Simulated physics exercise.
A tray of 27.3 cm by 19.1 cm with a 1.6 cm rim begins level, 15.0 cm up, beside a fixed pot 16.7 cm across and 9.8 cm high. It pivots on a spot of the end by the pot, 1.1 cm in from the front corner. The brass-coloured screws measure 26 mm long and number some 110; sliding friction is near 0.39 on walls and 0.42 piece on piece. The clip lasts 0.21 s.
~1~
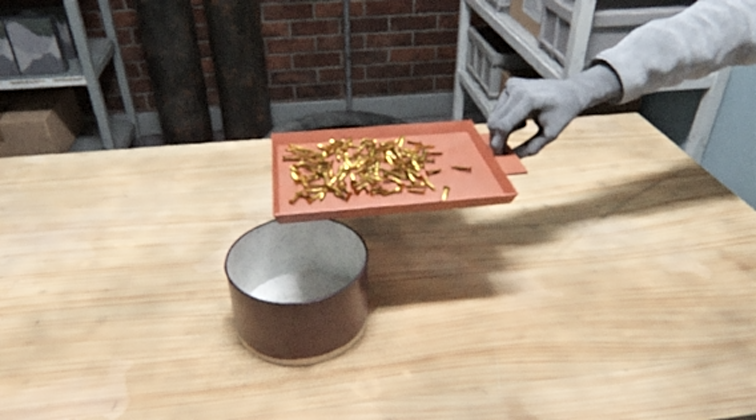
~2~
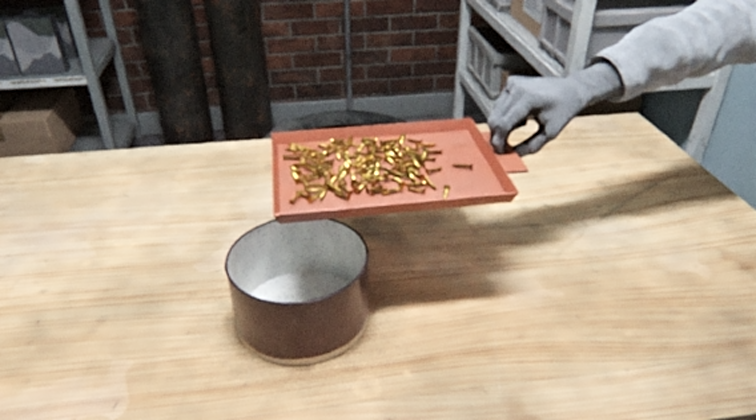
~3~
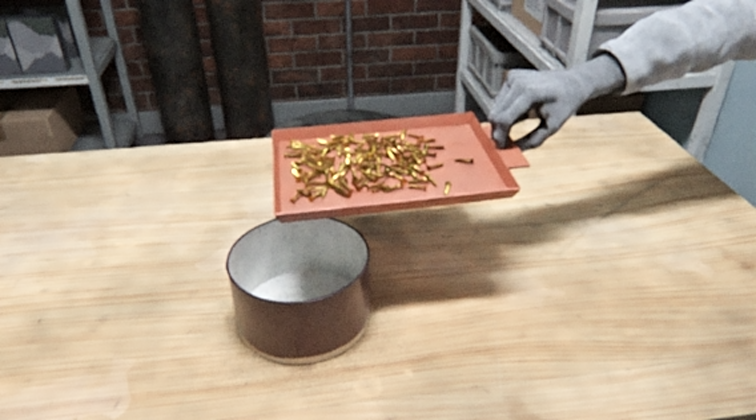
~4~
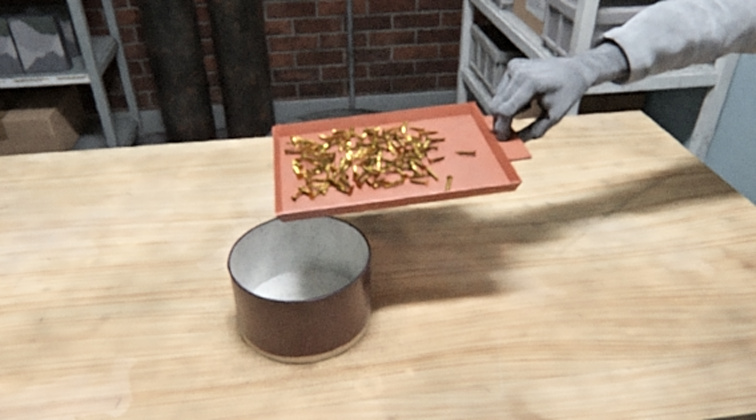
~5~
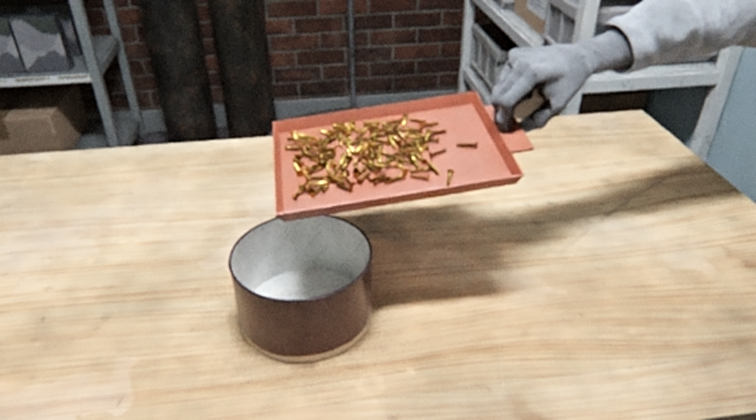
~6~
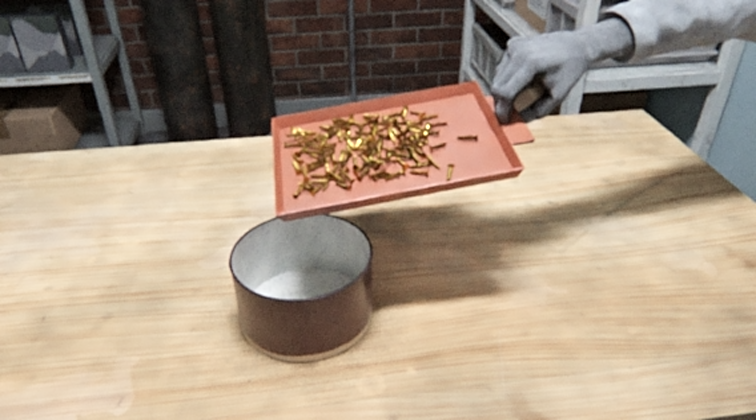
On a wooden table, a gloved hand gradually tilts a red tray of brass-coloured screws.
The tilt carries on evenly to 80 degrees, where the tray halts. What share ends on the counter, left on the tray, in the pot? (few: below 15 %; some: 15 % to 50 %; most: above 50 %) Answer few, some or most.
On the counter: Few; left on the tray: Few; in the pot: Most.
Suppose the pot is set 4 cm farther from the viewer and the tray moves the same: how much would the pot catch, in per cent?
It would be near 65 per cent.
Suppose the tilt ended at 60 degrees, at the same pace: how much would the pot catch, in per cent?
Then about 50 per cent.
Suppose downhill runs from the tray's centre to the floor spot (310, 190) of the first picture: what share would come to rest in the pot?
About 65 per cent.
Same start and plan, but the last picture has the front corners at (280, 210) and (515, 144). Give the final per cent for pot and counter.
Pot 45, counter 55.
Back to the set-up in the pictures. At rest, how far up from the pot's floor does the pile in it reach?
Some 3.0 cm.
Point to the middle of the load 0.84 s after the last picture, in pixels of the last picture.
Near (278, 200).
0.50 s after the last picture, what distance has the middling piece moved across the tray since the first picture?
Some 8 cm.
Then, 0.50 s after the last picture, tilt 43 degrees; the tray holds 100 %, the pot 0 %.
Then, 0.84 s after the last picture, tilt 66 degrees; the tray holds 75 %, the pot 15 %.
Then, 1.27 s after the last picture, tilt 80 degrees; the tray holds 5 %, the pot 95 %.
In the end, counter 0 %, tray 0 %, pot 100 %.
